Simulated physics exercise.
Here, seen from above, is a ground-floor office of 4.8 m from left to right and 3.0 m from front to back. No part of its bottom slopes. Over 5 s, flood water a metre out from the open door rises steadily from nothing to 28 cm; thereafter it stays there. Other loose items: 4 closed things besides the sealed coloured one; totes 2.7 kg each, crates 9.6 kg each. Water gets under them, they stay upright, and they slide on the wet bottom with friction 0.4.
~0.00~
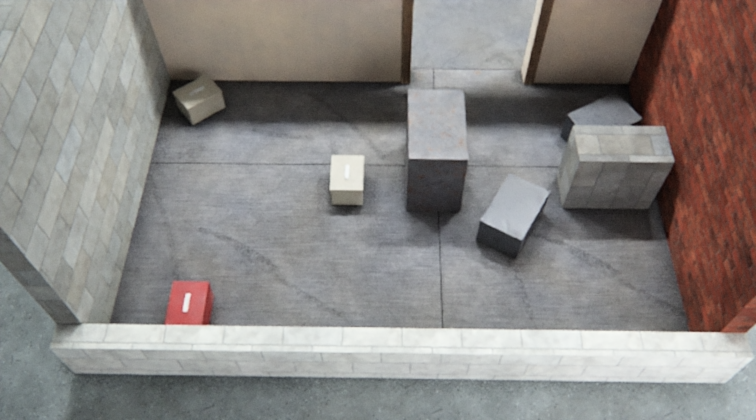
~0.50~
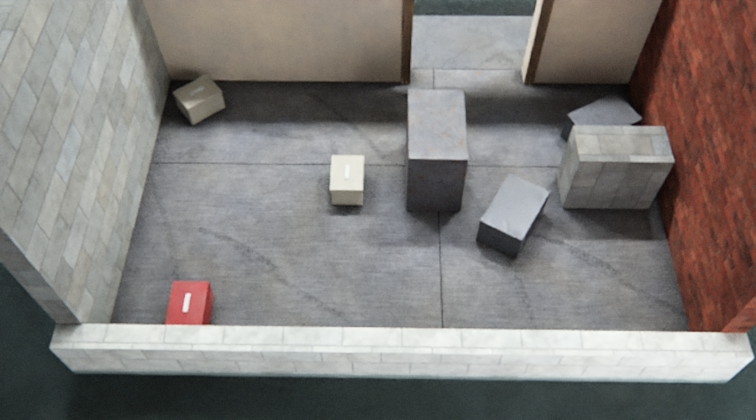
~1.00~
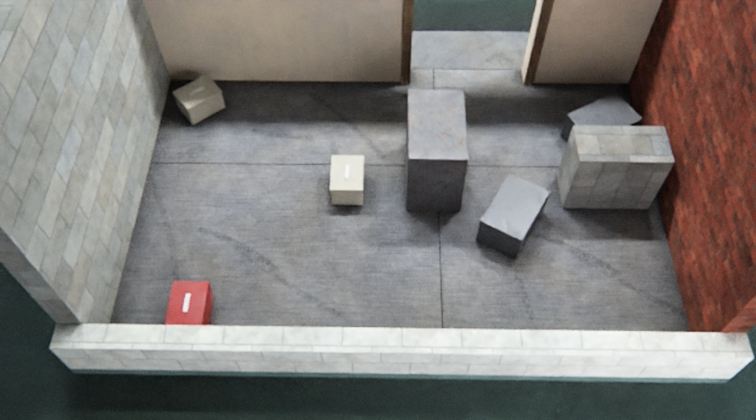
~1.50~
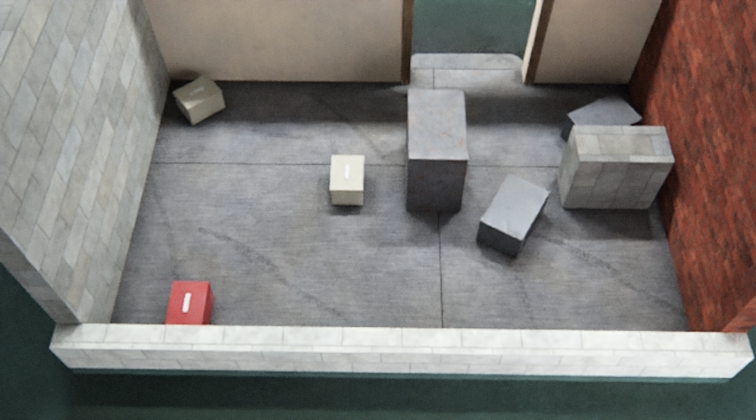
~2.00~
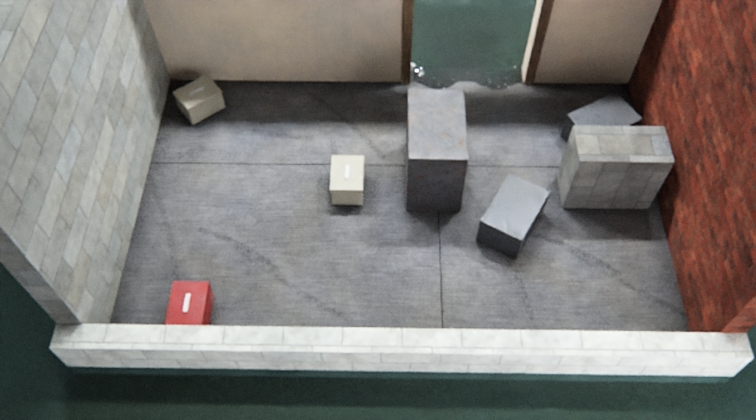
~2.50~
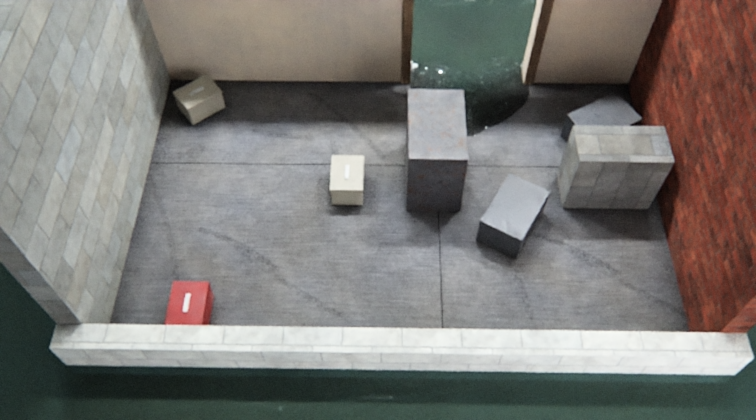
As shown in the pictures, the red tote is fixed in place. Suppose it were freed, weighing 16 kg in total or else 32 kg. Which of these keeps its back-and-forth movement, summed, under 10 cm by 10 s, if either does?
Only the bigger weight is adequate.
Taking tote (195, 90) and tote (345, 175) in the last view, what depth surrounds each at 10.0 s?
Depths: Near 11 cm, then near 15 cm.
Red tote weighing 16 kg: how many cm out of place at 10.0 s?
Close to 40 centimetres.
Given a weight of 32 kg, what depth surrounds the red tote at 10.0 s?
Around 16 cm.
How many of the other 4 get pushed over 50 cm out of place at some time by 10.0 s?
Counting them up, I find 2.
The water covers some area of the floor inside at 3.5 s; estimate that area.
Close to 2.5 m2, I'd say.
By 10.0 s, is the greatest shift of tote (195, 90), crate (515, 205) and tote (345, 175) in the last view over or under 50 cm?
First stays inside, then exceeds it, then exceeds it.
After 3.5 s the red tote would be 0 cm from its start with 16 kg and 0 cm from its start with 32 kg; 0 cm of water round it then.
After 4.5 s the red tote would be 0 cm from its start with 16 kg and 0 cm from its start with 32 kg; 0 cm of water round it then.
After 7.0 s the red tote would be 0 cm from its start with 16 kg and 0 cm from its start with 32 kg; 4 cm of water round it then.
After 10.0 s the red tote would be 40 cm from its start with 16 kg and 0 cm from its start with 32 kg; 16 cm of water round it then.
